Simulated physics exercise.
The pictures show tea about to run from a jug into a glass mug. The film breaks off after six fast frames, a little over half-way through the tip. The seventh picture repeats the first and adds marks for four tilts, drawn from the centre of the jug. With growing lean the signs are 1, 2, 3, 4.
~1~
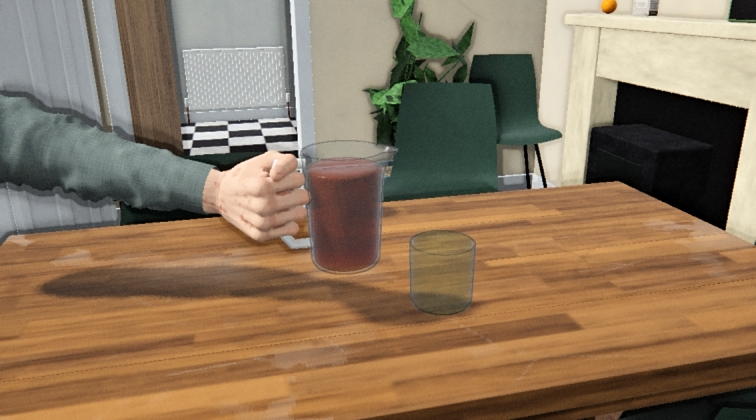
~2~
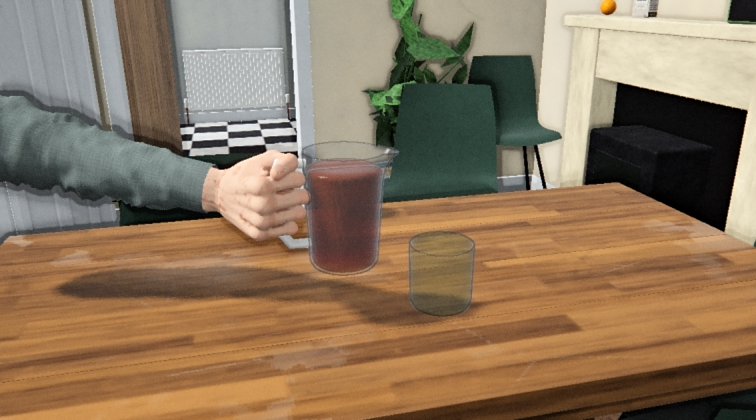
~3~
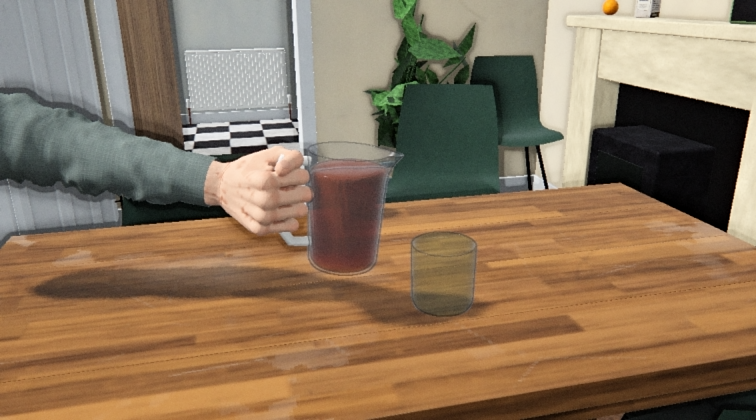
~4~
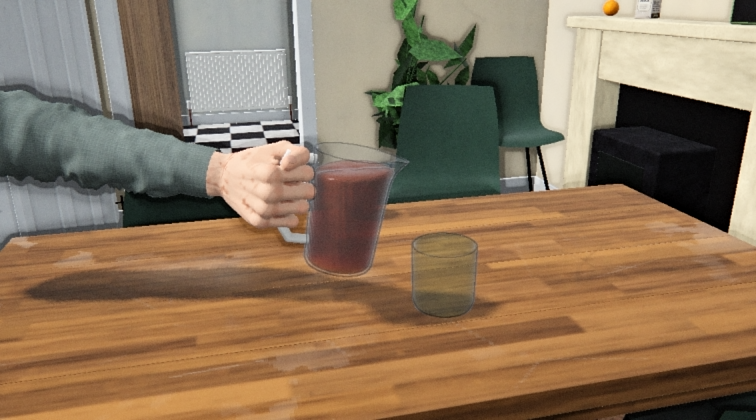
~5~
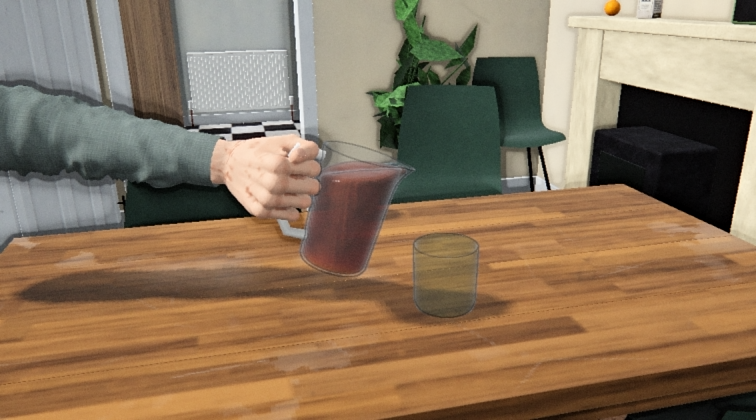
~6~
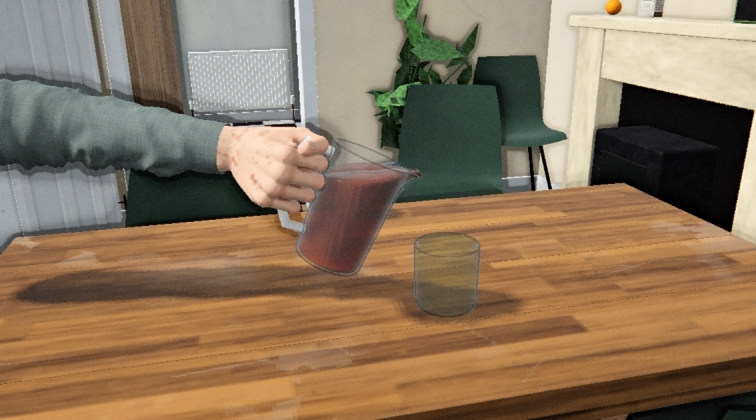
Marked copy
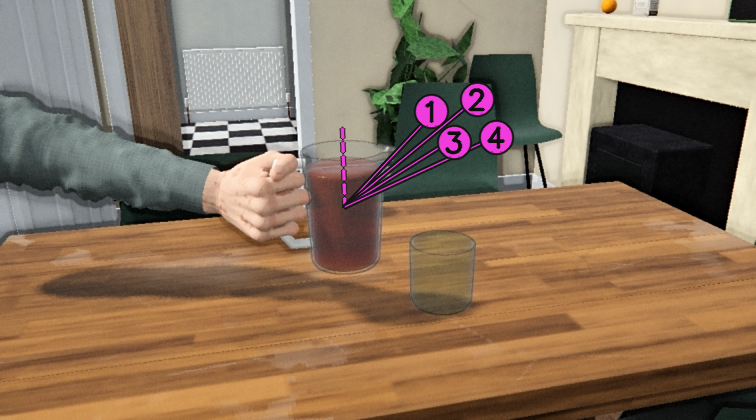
At a wooden table in a room with green chairs, a hand held a clear jug of reddish-brown tea upright beside an empty glass, then gradually tilted it to the right, toward the glass.
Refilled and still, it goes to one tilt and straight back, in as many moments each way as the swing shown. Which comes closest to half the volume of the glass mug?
The best tilt is 2.
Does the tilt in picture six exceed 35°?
No, it does not.
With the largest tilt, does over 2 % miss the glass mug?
No.
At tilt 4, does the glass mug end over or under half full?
Over.
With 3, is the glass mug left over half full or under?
Over.
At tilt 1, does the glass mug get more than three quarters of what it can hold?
No, less.
On the marked copy, 1 at (421, 125); 2 at (463, 109); 3 at (438, 148); 4 at (480, 143).
With 1, the glass mug ends with about 34 % of what it can hold.
With 2, the glass mug ends with about 49 % of what it can hold.
With 3, the glass mug ends with about 68 % of what it can hold.
With 4, the glass mug ends with about 91 % of what it can hold.
